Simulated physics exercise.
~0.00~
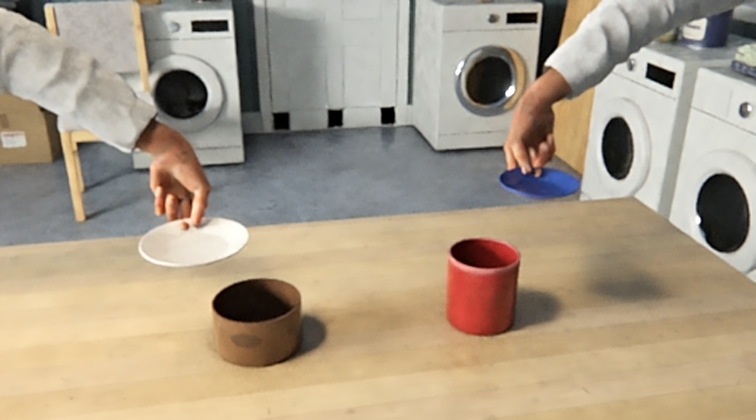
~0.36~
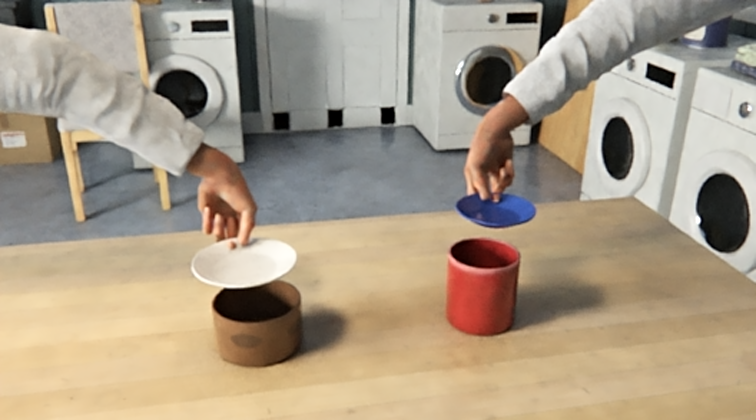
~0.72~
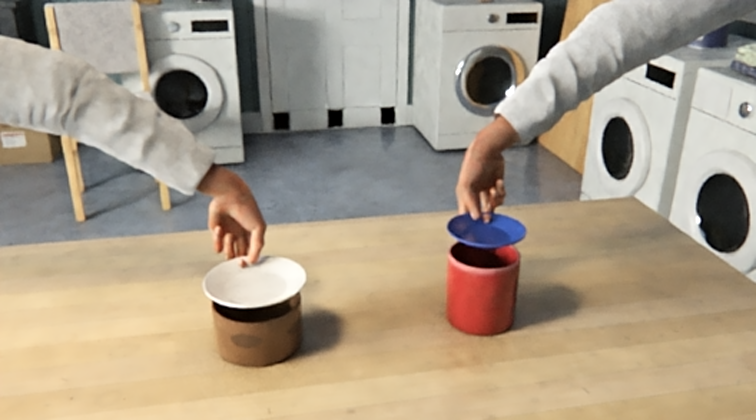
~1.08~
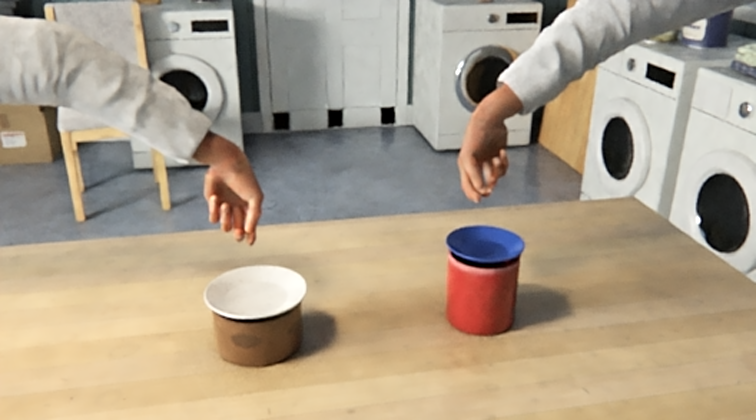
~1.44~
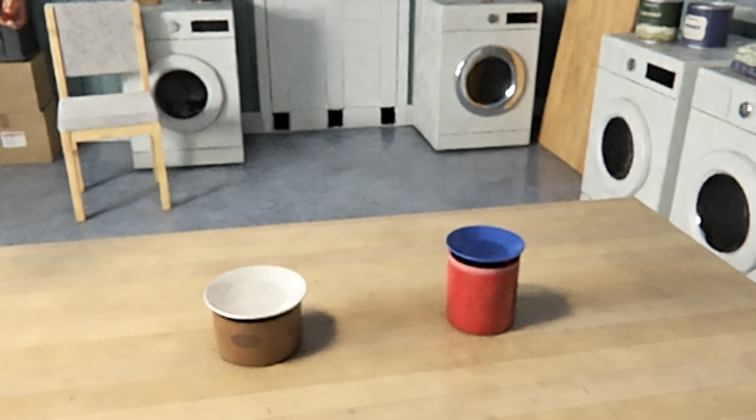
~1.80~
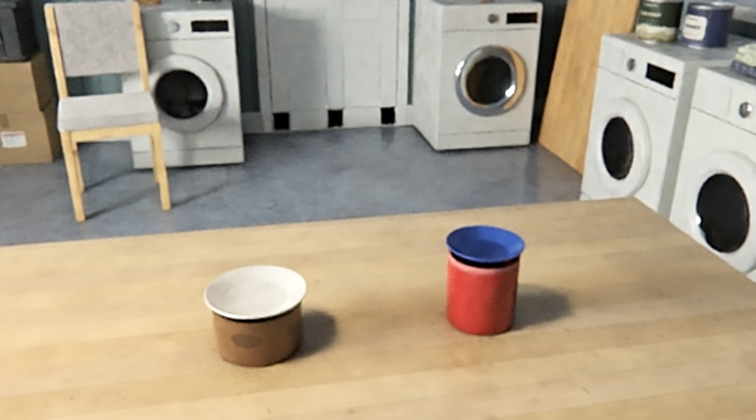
Two hands in pale sleeves hold a white plate on the left and a blue plate on the right above a wooden table, seen from slightly above in a laundry room with washing machines and a chair behind. Below them stand a short brown container and a taller red one, both open at the top. The white plate moves right and the blue plate moves left, each lowering onto its container. The hands let go and draw back out of view. Both plates stay still, resting on the rims and covering the openings.
